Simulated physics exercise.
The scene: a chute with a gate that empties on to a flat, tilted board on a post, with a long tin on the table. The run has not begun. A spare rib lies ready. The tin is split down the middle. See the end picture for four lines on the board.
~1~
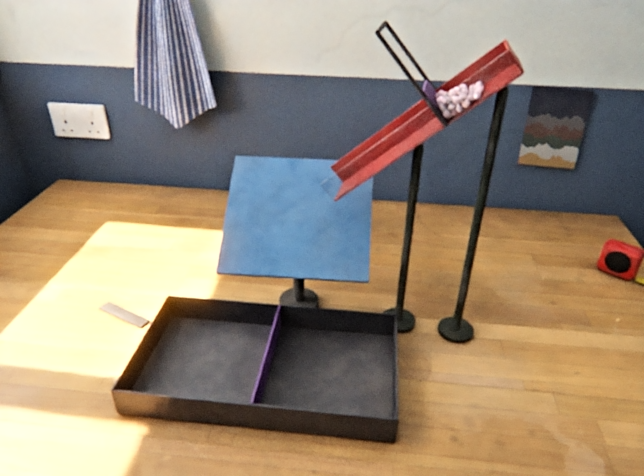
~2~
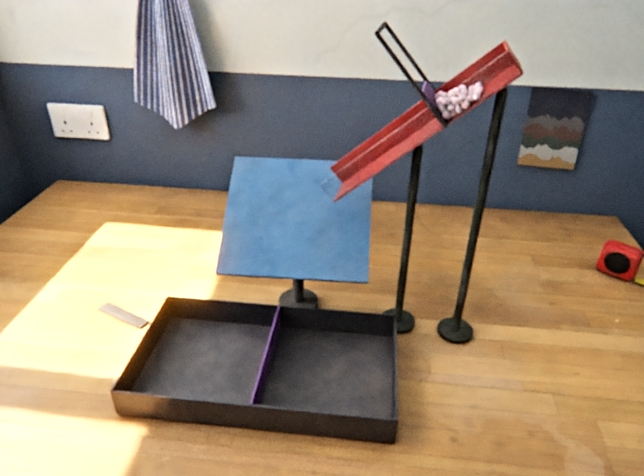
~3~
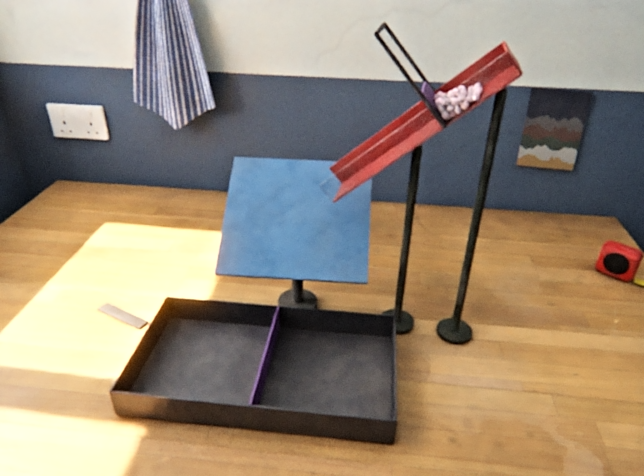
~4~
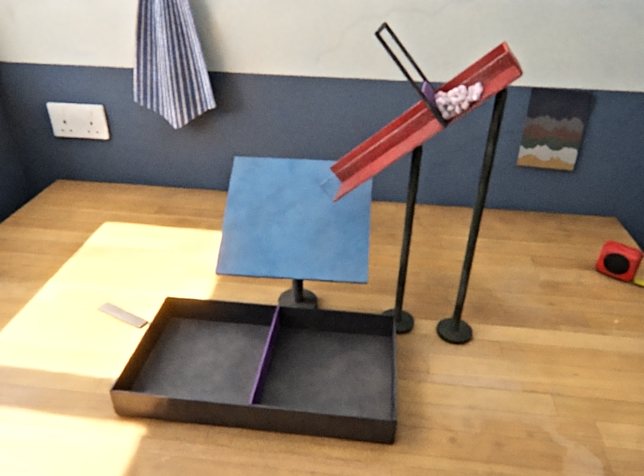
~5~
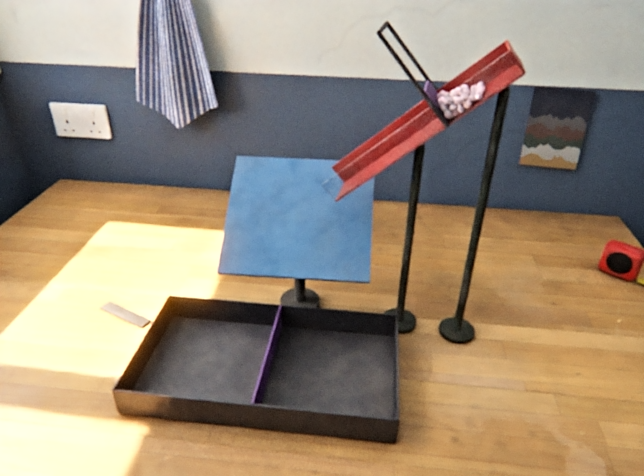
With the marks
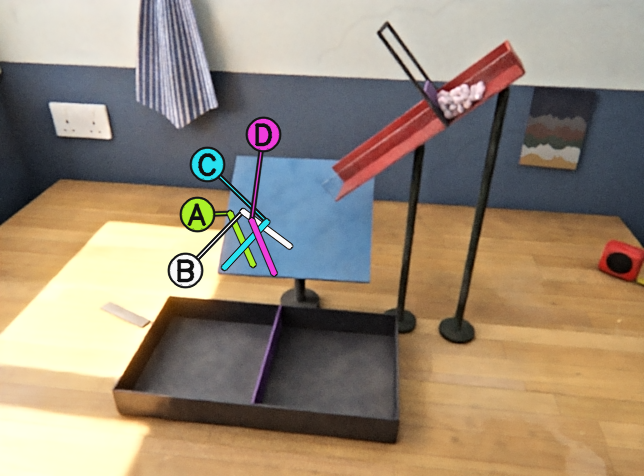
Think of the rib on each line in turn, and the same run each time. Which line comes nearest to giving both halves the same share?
The best line is A.
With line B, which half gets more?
The right half.
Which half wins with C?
More lands on the left.
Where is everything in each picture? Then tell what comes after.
In the first picture, load behind the gate at (456, 100), sugar pearls; lip of the chute at (339, 192), sloping fairly steeply.
In the second picture, middle of the board at (297, 215), tilted fairly steeply; middle of its low edge at (291, 278); of its high edge at (303, 159).
In the third picture, front corners of the tin at (110, 391) and (396, 420); front end of its middle wall at (249, 405); gate still shut at (427, 92).
In the fourth picture, middle of the load at (455, 102); lip at (338, 192).
In the fifth picture, middle of the load at (457, 101); lip at (341, 192).
On the marked copy, line A from (230, 213) to (253, 264); line B from (242, 211) to (289, 246); line C from (266, 221) to (224, 267); line D from (251, 220) to (274, 273).
With A, of what is caught, about half in the left half, about half in the right.
With B, of what is caught, about a quarter in the left half, most in the right.
With C, of what is caught, nearly all in the left half, a small part in the right.
With D, of what is caught, a small part in the left half, nearly all in the right.
